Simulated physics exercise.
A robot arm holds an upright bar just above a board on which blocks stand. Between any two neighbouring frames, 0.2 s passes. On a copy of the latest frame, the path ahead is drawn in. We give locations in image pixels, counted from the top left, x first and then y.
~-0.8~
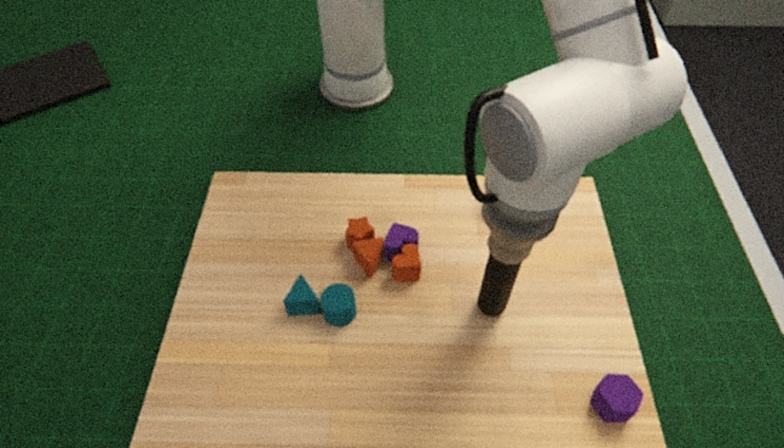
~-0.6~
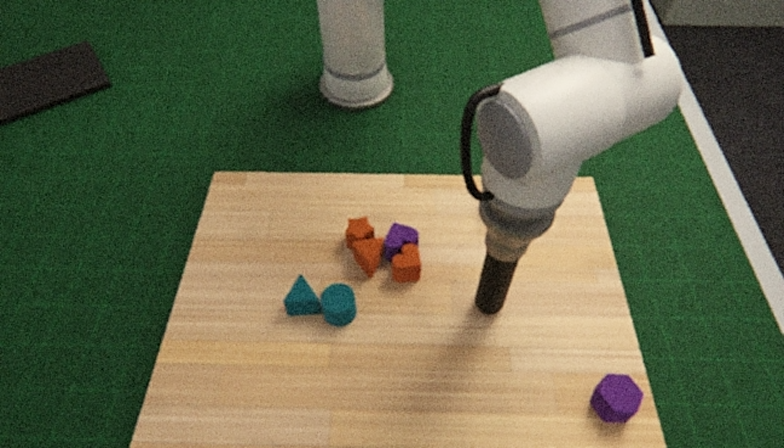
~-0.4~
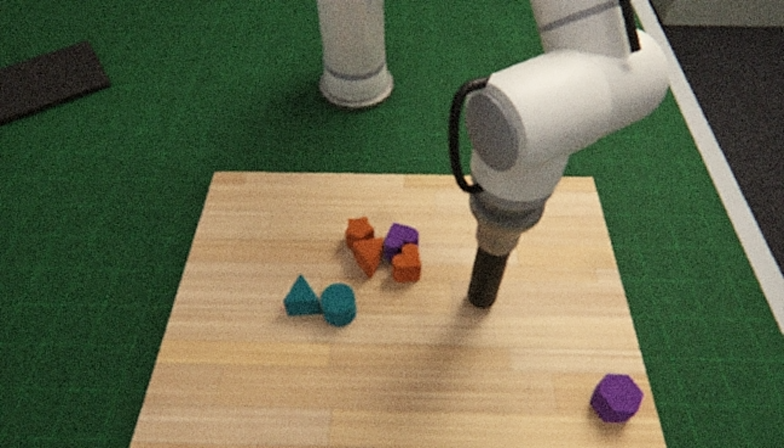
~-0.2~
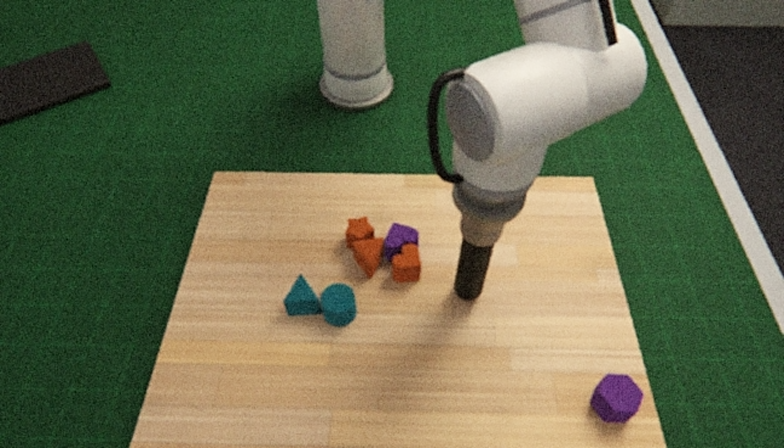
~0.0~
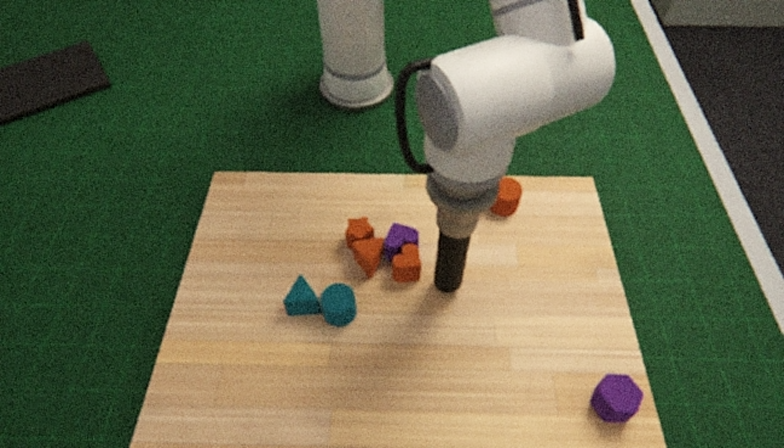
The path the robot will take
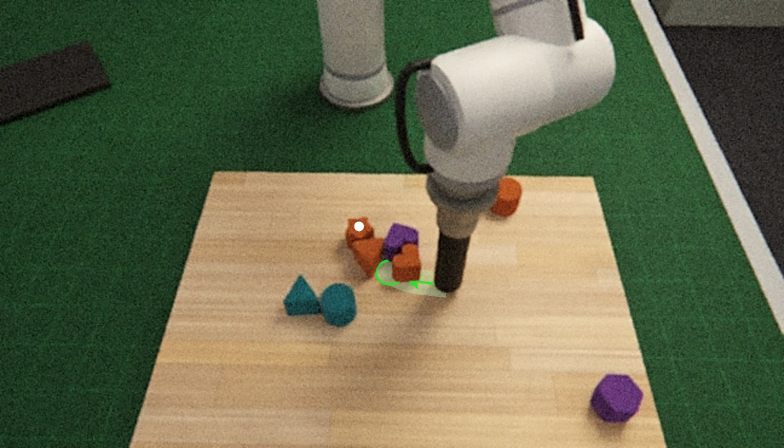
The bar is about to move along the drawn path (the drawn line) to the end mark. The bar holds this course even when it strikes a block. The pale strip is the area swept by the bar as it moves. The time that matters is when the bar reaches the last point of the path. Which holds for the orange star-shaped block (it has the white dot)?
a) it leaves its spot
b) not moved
a - it leaves its spot.
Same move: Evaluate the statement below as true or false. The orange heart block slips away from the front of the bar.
That statement is not accurate.
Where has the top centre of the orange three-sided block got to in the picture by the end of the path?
Answer: (347, 241).
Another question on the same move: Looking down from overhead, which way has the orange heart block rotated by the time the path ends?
Looking down, it rotates clockwise.
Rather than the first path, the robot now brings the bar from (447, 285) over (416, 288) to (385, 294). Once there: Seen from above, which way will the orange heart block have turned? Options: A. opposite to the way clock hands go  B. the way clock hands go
My pick is B.
The drawn path runs from (447, 285) by way of (417, 281) to (390, 272); the dot is on the orange star-shaped block.
The first path, step by step. Halfway along, bar (417, 277); purple heart block (399, 232); orange heart block (396, 253), turned 35° clockwise.
At the end, bar (390, 268); turquoise round block not moved; orange star-shaped block (352, 220), turned 30° clockwise; orange three-sided block (347, 241), turned 15° anticlockwise; purple heart block (393, 226), turned 50° clockwise; orange heart block (373, 240), turned 60° clockwise.
